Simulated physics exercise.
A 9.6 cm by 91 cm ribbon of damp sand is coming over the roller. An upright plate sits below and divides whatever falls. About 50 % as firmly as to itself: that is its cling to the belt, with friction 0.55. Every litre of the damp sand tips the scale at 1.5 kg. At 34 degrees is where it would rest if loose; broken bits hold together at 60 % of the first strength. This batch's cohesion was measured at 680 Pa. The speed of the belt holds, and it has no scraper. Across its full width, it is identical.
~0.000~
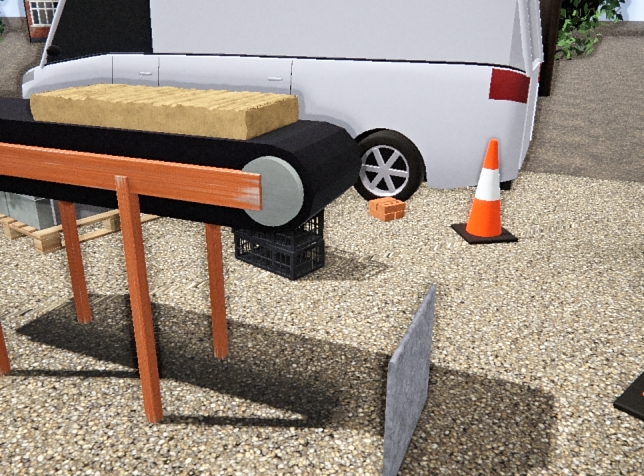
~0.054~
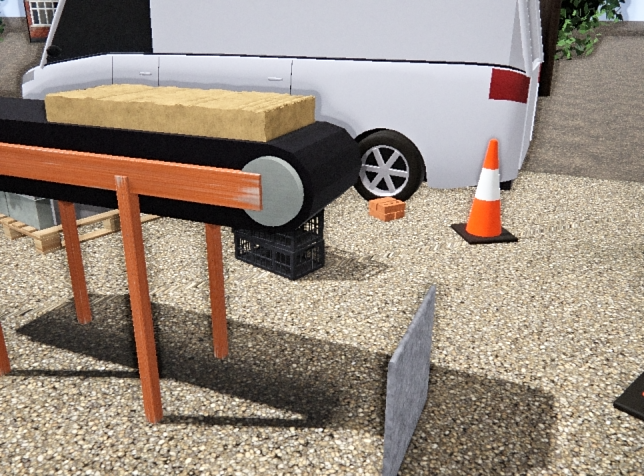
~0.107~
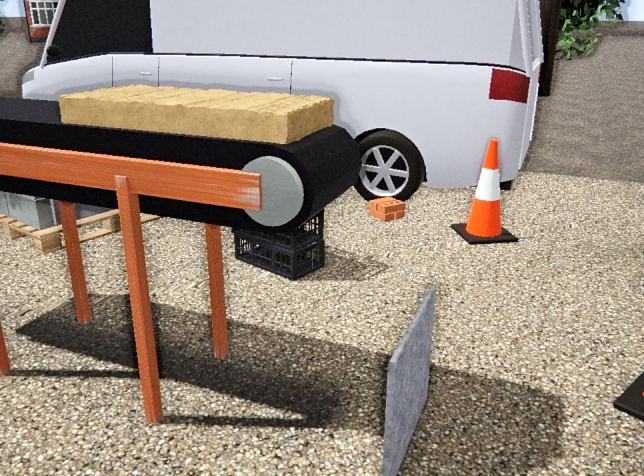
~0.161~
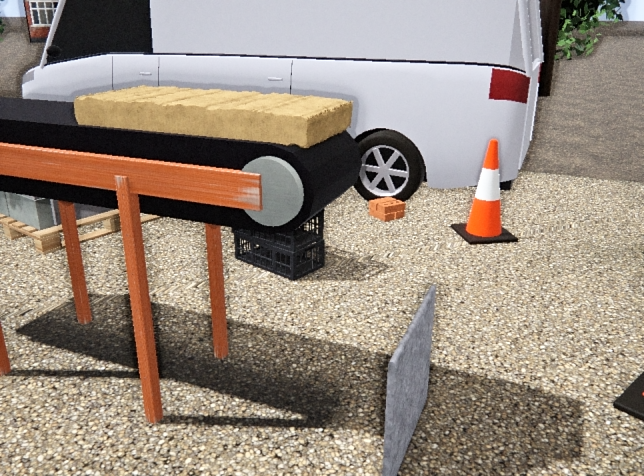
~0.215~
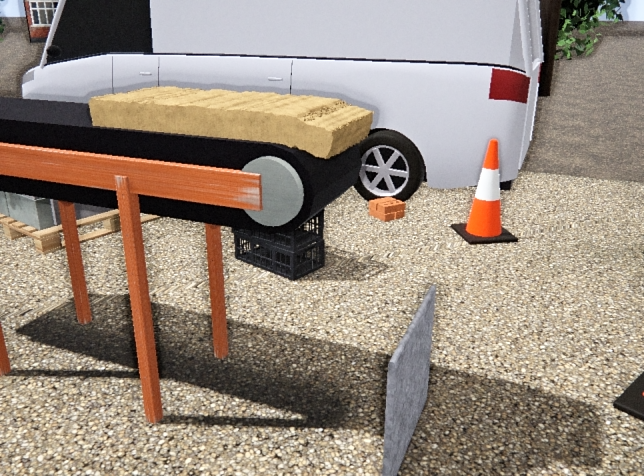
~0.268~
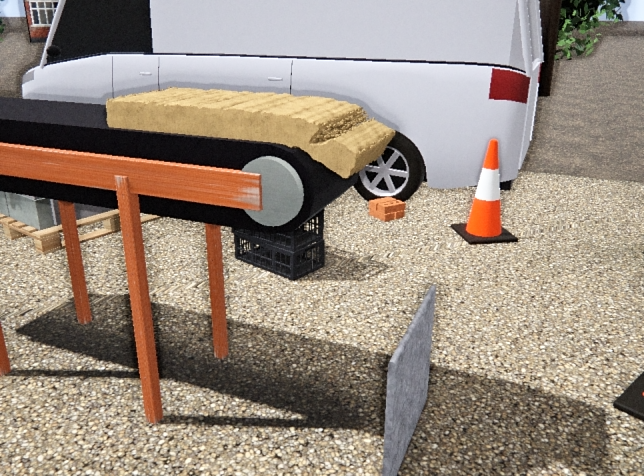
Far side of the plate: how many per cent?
100 %.
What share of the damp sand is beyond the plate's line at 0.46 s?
Share at that time: Around 12 %.
After 0.46 s, 12 % is beyond the plate's line.
After 0.68 s, 42 % is beyond the plate's line.
After 0.90 s, 73 % is beyond the plate's line.
After 1.12 s, 100 % is beyond the plate's line.
After 2.28 s, 100 % is beyond the plate's line.
